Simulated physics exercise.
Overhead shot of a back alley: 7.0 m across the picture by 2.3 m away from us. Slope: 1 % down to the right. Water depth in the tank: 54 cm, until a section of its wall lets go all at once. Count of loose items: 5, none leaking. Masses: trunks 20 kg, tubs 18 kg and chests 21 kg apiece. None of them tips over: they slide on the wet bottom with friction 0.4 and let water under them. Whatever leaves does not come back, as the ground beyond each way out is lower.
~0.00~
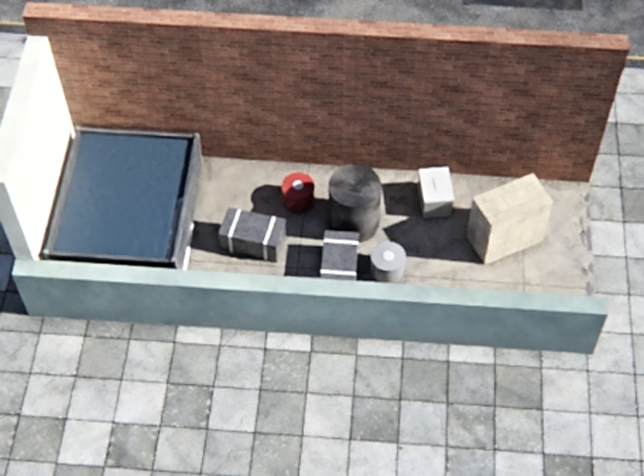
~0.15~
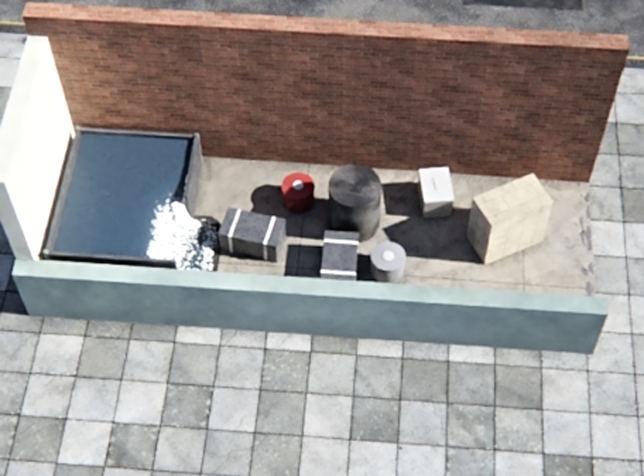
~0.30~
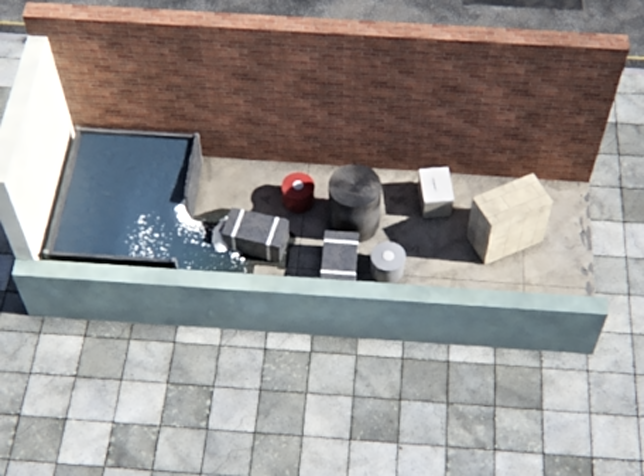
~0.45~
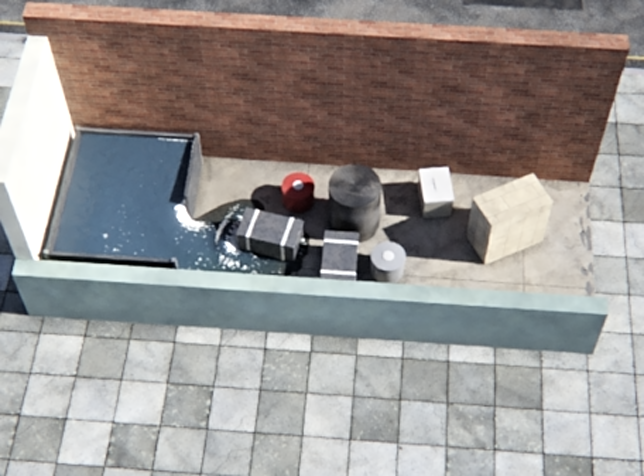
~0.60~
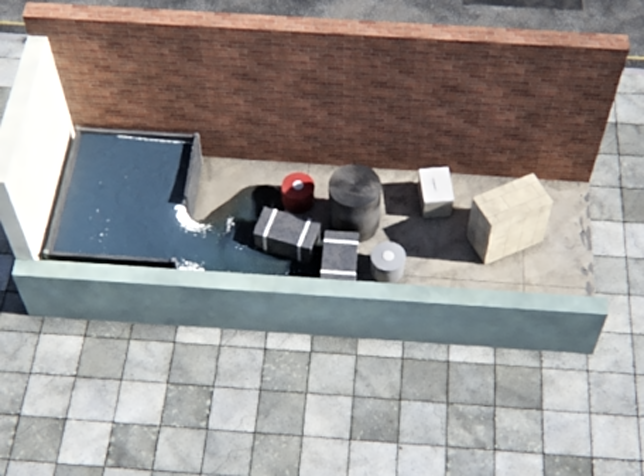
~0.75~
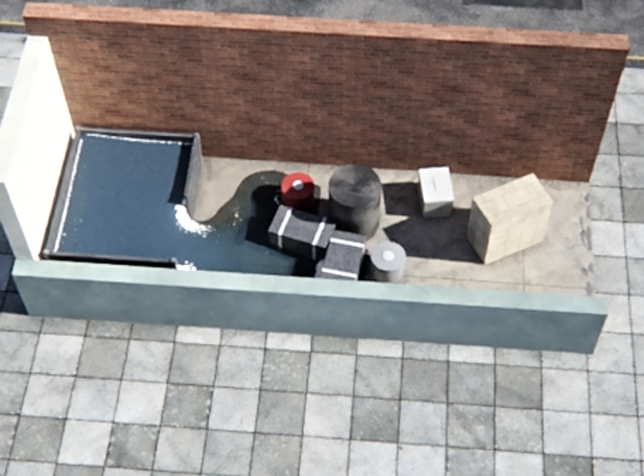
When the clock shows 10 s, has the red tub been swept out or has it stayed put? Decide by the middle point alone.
I expect it to be held in until then.
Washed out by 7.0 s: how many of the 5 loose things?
My tally comes to 1.
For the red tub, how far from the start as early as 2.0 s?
I'd put it at around 30 cm.
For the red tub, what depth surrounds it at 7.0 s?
Roughly 5 cm deep.
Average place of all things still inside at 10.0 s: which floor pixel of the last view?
I'd say about (463, 256) in the last view.
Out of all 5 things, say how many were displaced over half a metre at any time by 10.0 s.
By my count, 5.
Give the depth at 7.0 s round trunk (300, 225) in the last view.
12 cm.
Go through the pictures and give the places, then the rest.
In the first frame, the red tub at (298, 186), on the bottom; water covers 3.1 m2; 0 of 5 have shifted.
In the second frame, the red tub at (298, 186), on the bottom; water covers 3.6 m2; 0 of 5 have shifted.
In the third frame, the red tub at (298, 186), on the bottom; water covers 4.1 m2; 0 of 5 have shifted.
In the fourth frame, the red tub at (298, 186) rests on the ground; 4.7 m2 under water; 1 of 5 have shifted.
In the fifth frame, the red tub at (298, 186) rests on the ground; 5.4 m2 under water; 1 of 5 have shifted.
In the sixth frame, the red tub at (298, 186), on the bottom; 6.0 m2 under water; 1 of 5 have shifted.
After 2.0 s the red tub is near (307, 170), 0.3 m from its start, aground; 0 of 5 are out; 2 afloat.
After 4.5 s the red tub is near (270, 165), 0.5 m from its start, aground; 0 of 5 are out; 3 afloat.
After 7.0 s the red tub is near (270, 165), 0.5 m from its start, aground; 1 of 5 are out; 2 afloat.
After 10.0 s the red tub is near (270, 165), 0.5 m from its start, aground; 1 of 5 are out; 1 afloat.
